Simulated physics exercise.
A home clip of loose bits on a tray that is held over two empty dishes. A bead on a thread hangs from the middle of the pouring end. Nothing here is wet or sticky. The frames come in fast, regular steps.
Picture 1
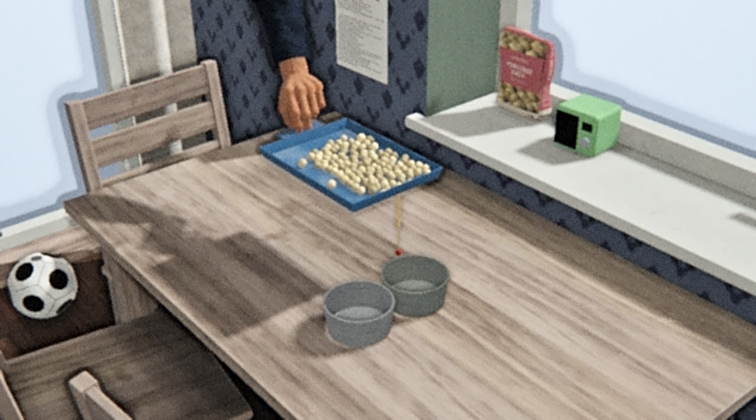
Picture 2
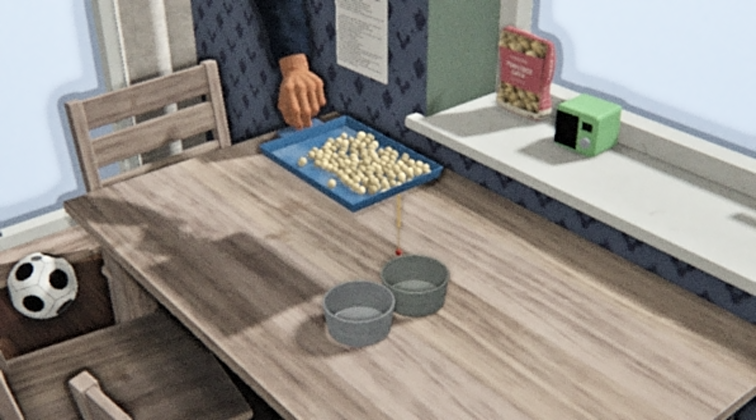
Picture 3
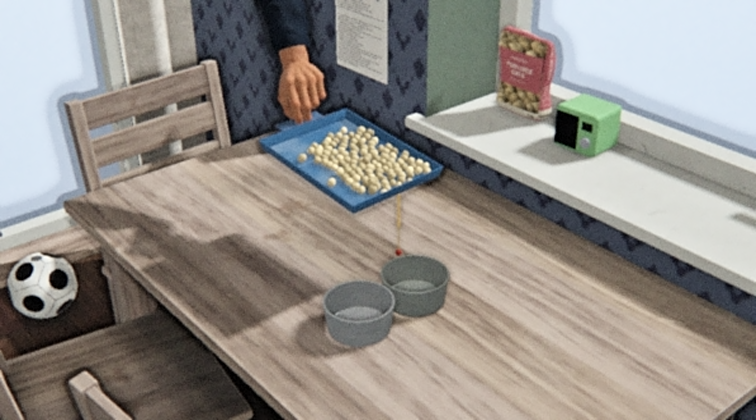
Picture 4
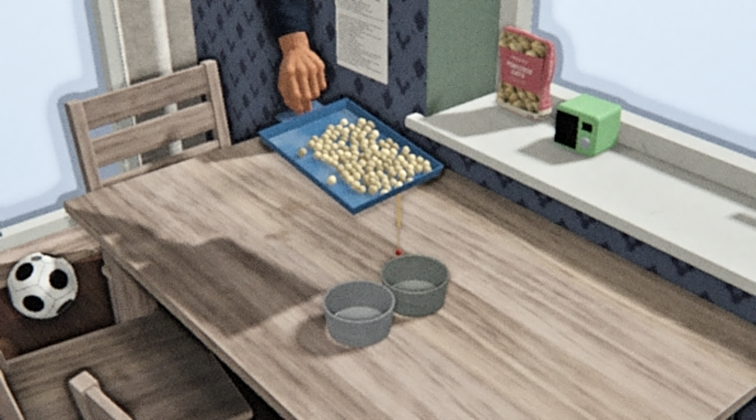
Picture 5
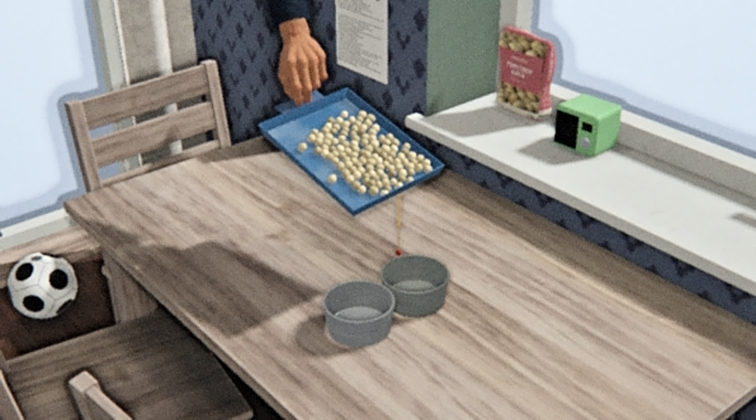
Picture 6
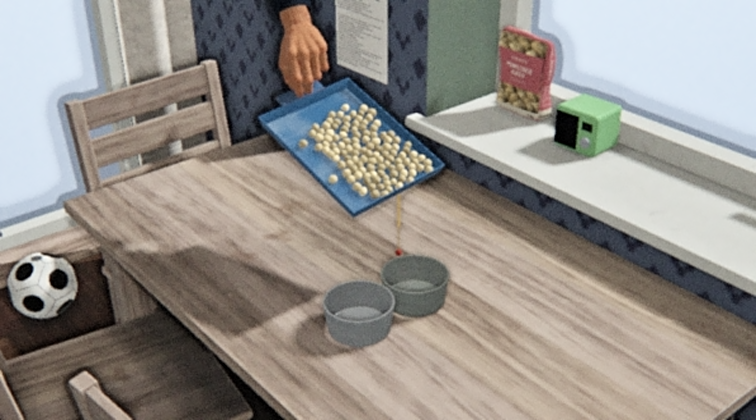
A hand gradually raises the back of a blue tray of nuts above two dishes.
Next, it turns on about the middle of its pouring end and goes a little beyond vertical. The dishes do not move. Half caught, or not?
In the dishes lies more than half of it.
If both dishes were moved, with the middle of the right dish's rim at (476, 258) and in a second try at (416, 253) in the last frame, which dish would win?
One: The left one. Two: The left one.
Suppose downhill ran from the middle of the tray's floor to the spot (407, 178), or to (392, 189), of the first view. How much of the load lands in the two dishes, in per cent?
Roughly 20 per cent, and 50 per cent.
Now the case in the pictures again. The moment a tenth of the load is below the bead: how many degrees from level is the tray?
At about 90°.
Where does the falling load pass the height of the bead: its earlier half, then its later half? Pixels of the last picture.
At about (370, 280), then at (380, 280).
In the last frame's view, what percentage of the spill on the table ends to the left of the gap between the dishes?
Some 60 per cent.
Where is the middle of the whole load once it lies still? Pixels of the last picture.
Near (372, 314).
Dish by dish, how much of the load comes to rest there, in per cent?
About: Left dish 50, right dish 30 per cent.
Soon after the last picture, tray tipped steeply; nearly all on the tray; a stray few in the left dish; a stray few in the air.
A little later, tray tipped past a quarter turn; a small part on the tray; about a third in the left dish; about a quarter in the right dish; a stray few outside both; about a quarter in the air.
Later still, tray tipped past a quarter turn; about half in the left dish; about a quarter in the right dish; a small part outside both; a stray few in the air.
At rest, tray tipped past a quarter turn; about half in the left dish; about a quarter in the right dish; a small part outside both; a stray few in the air.
